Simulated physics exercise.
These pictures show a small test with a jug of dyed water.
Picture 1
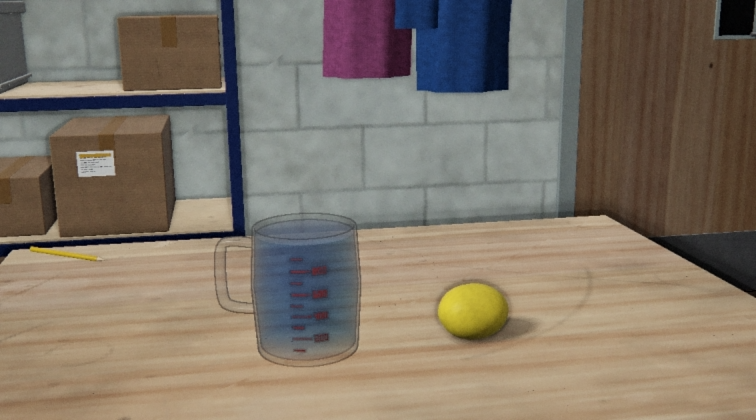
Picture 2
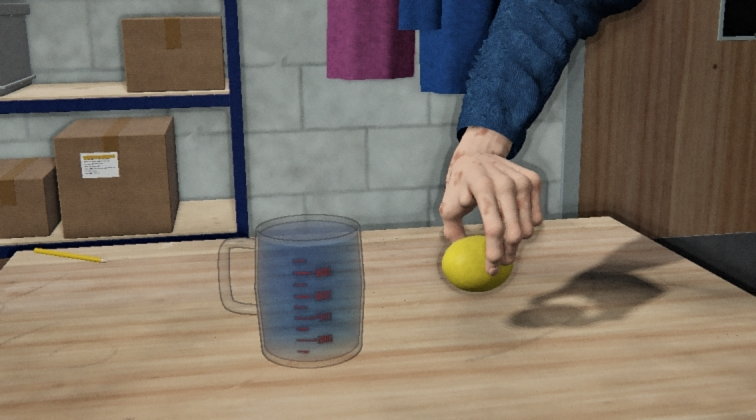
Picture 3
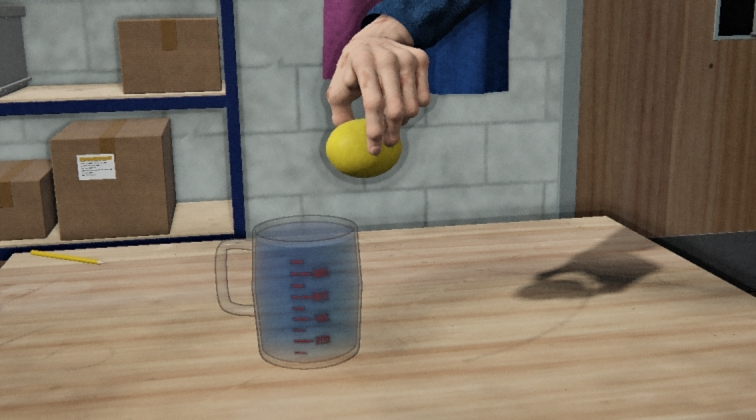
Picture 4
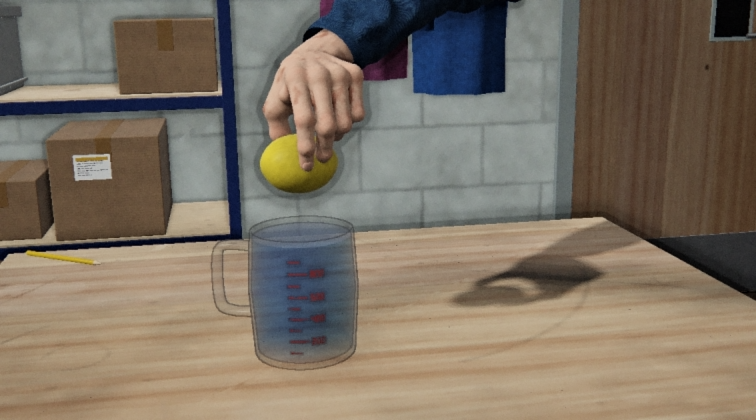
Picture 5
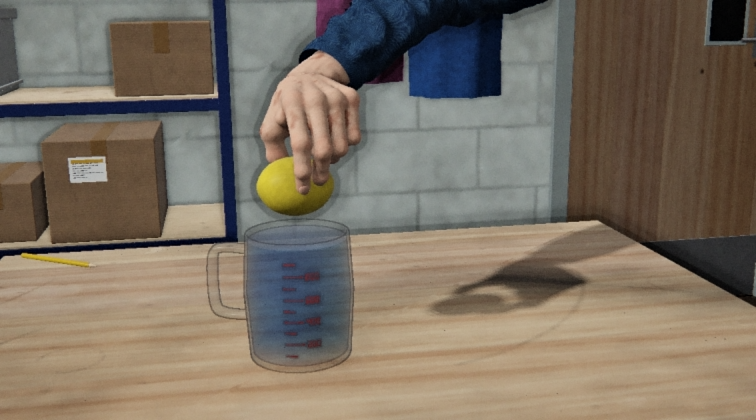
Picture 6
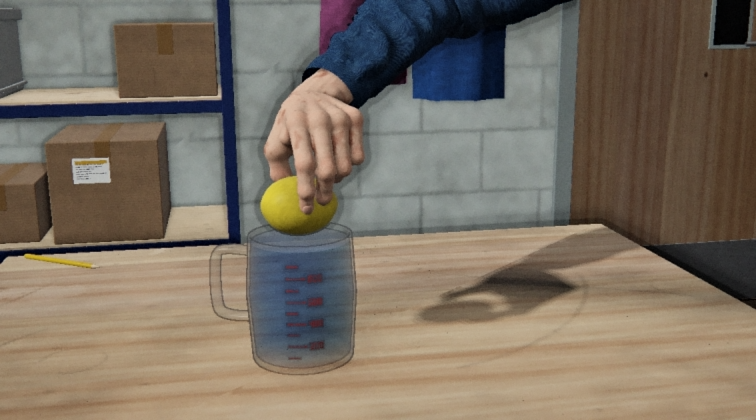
In the video, a hand picks up a yellow lemon from a wooden table, carries it left over a clear jug nearly full of blue water, and lowers it to just above the jug.
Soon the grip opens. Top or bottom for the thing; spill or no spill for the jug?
Thing - stays up. Jug - some spills out.
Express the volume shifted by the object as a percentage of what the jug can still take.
220 percent.
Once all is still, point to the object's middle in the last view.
It should come to rest with its middle near (301, 251).
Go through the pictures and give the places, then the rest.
The lemon lies on the top at (473, 311); jug (306, 284) nearly full, in the first picture.
A hand picks up the lemon at (477, 264); jug nearly full, surface at (308, 234), in the second picture.
The lemon is carried over at (364, 148); jug (307, 286) nearly full, in the third picture.
The lemon is above the jug at (299, 164); jug nearly full, surface at (302, 235), in the fourth picture.
The lemon comes down at (296, 186); jug (299, 290) nearly full, in the fifth picture.
The lemon is just over the surface at (299, 205); jug nearly full, surface at (300, 240), in the sixth picture.
Shortly, the lemon enters the dyed water; the jug is full to the brim.
Then, the lemon comes up again; the jug is full to the brim; the top is wet.
At the finish, the lemon bobs at the top; the jug is full to the brim; the top is wet.
